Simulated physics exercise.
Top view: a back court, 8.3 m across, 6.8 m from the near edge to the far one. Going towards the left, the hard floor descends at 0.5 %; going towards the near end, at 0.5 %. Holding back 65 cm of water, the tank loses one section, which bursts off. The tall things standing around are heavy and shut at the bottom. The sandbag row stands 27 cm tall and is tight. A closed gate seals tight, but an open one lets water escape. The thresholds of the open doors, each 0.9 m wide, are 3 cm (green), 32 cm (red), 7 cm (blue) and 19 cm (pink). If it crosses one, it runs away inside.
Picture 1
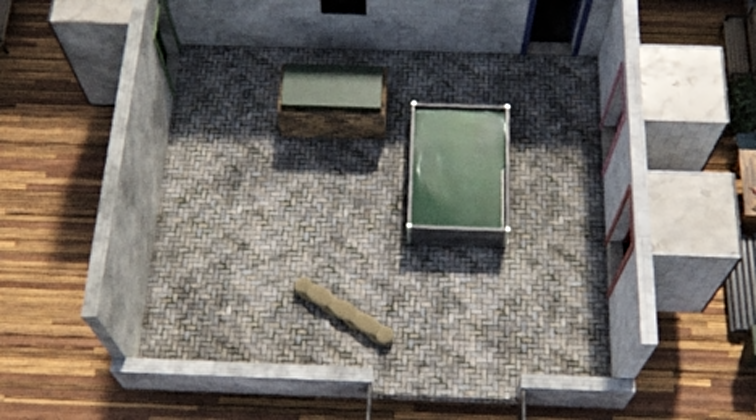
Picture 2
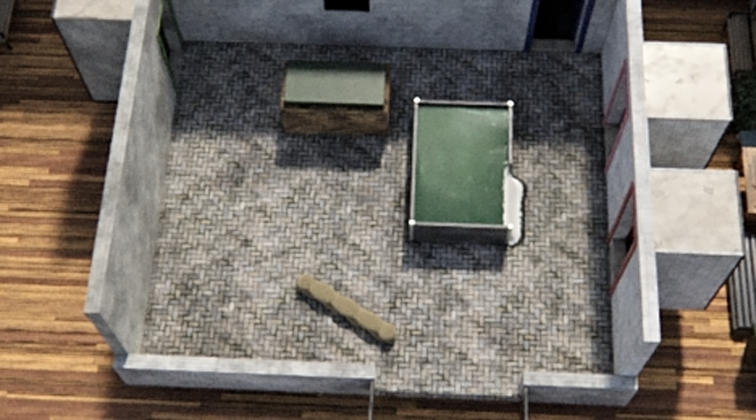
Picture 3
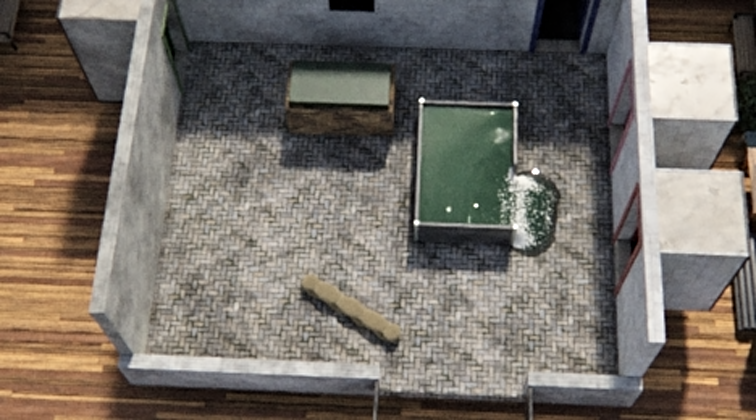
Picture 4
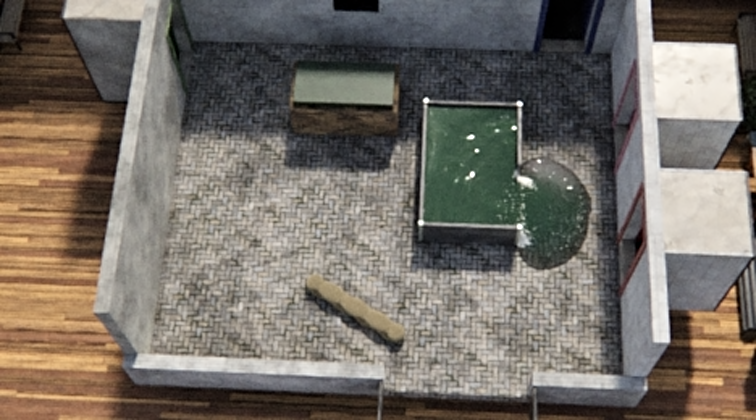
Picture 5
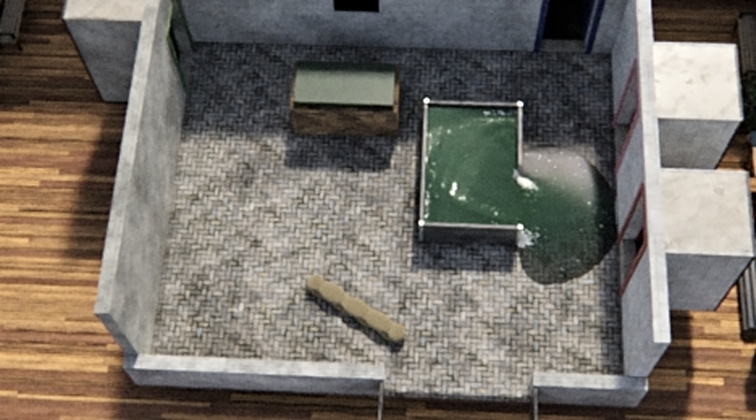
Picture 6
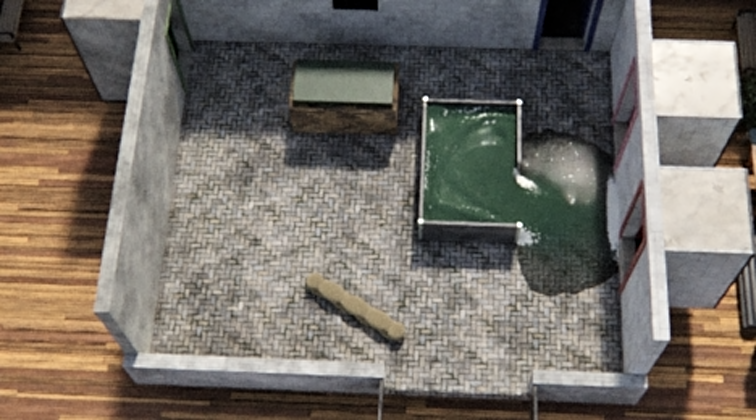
Green water bursts through the right side of a rectangular tank in a walled, paved court, splashing onto the floor, then spreads in a widening pool to the right-hand wall, while a bench-like block and a beam stay still.
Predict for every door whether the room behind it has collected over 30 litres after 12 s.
In the end green door: Tops it. Red door: Fails to top it. Blue door: Tops it. Pink door: Fails to top it.
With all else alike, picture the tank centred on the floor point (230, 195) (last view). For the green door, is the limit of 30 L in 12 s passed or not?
Well, green ends up inside the mark.
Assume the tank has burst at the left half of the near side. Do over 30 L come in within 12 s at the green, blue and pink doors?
Green: Within the limit; blue: Within the limit; pink: Within the limit.
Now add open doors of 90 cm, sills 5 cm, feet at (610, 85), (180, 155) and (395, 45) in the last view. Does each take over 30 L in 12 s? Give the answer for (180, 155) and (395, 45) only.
First door short of the limit, second door short of the limit.
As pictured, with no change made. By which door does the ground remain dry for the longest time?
Answer: The green door.
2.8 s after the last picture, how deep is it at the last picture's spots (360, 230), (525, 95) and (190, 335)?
0, 2 and 0 cm, respectively.
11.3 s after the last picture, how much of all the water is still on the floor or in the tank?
About 80 per cent.
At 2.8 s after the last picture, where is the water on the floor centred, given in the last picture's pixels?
Its balance point sits around (527, 216).
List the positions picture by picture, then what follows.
In the first picture, still water, 65 cm deep, in the tank at (459, 167).
In the second picture, the front is at (518, 181), 0.7 m from the gap at (507, 205); 0.3 m2 of floor is under water; 65 cm left at the back of the tank.
In the third picture, the front is at (551, 185), 1.0 m from the gap at (511, 207); 1.1 m2 of floor is under water; 65 cm left at the back of the tank.
In the fourth picture, the front is at (585, 195), 1.4 m from the gap at (515, 207); 2.1 m2 of floor is under water; 65 cm left at the back of the tank.
In the fifth picture, the front is at (615, 199), 1.9 m from the gap at (516, 207); 3.6 m2 of floor is under water; 62 cm left at the back of the tank.
In the sixth picture, the front is at (617, 266), 2.1 m from the gap at (515, 205); 4.4 m2 of floor is under water; 55 cm left at the back of the tank.
Then, 0.7 s after the last picture water covers 10 % of the floor and is deepest (42 cm) near (615, 223); green door not reached, red door 34 cm at the sill, 0 L in, blue door not reached, pink door 17 cm at the sill, 0 L in.
Then, 1.5 s after the last picture water covers 20 % of the floor and is deepest (43 cm) near (621, 375); green door not reached, red door 30 cm at the sill, 4 L in, blue door 2 cm at the sill, 0 L in, pink door 15 cm at the sill, 0 L in.
Then, 2.8 s after the last picture water covers 35 % of the floor and is deepest (29 cm) near (621, 385); green door not reached, red door 21 cm at the sill, 5 L in, blue door 17 cm at the sill, 49 L in, pink door 14 cm at the sill, 1 L in.
Then, 6.3 s after the last picture water covers 80 % of the floor and is deepest (15 cm) near (621, 375); green door not reached, red door 11 cm at the sill, 6 L in, blue door 9 cm at the sill, 130 L in, pink door 7 cm at the sill, 1 L in.
Then, 11.3 s after the last picture water covers 95 % of the floor and is deepest (8 cm) near (590, 384); green door 7 cm at the sill, 56 L in, red door 5 cm at the sill, 6 L in, blue door 4 cm at the sill, 138 L in, pink door 3 cm at the sill, 1 L in.
